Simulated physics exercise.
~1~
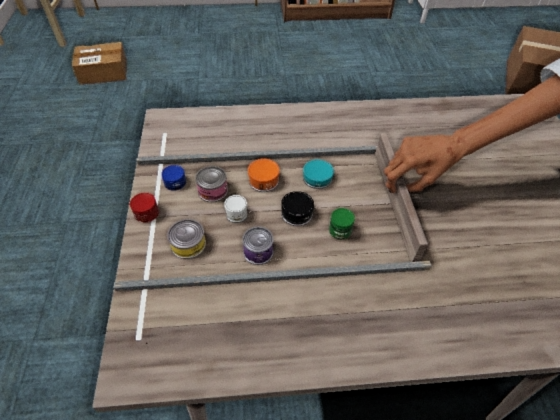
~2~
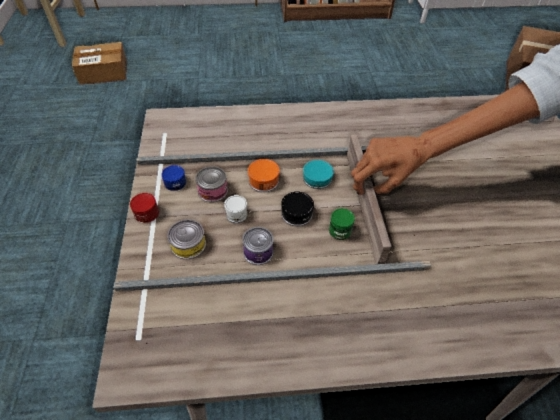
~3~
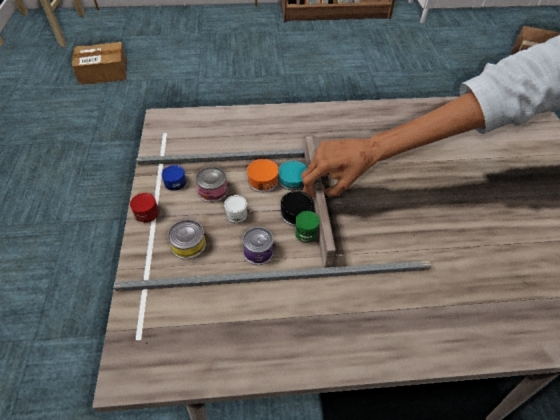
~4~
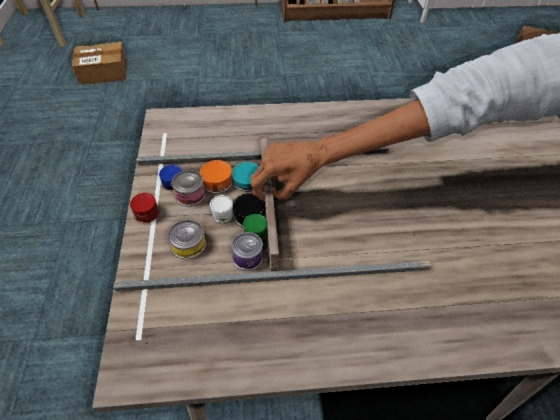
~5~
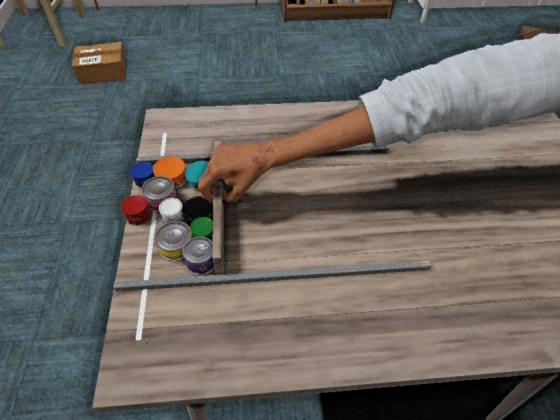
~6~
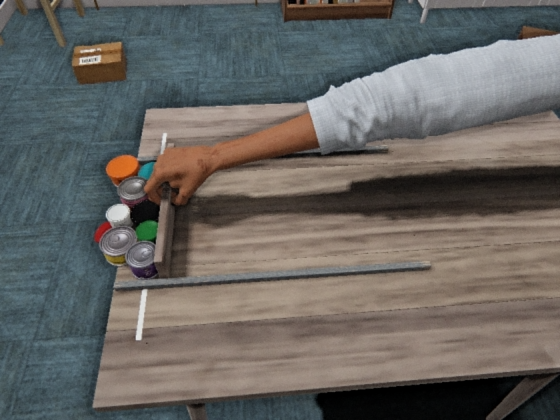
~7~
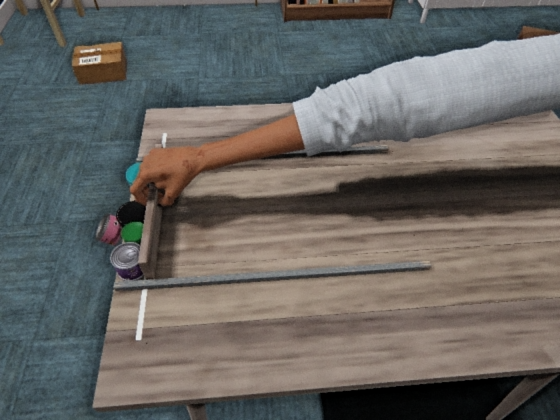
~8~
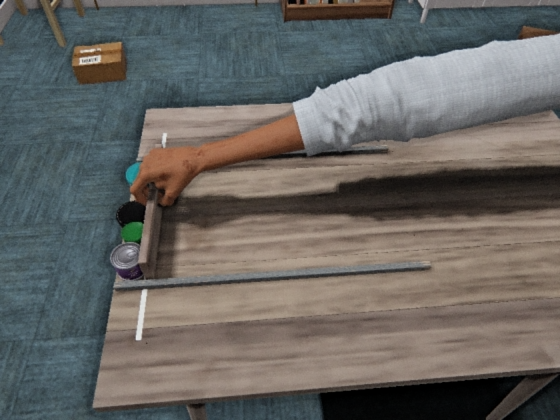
A hand slid an upright wooden board leftward across a table, bunching up a scatter of colourful little tubs and tins and pushing six over the edge, the pink tin last, before stopping with the turquoise, black, green and purple ones still there.
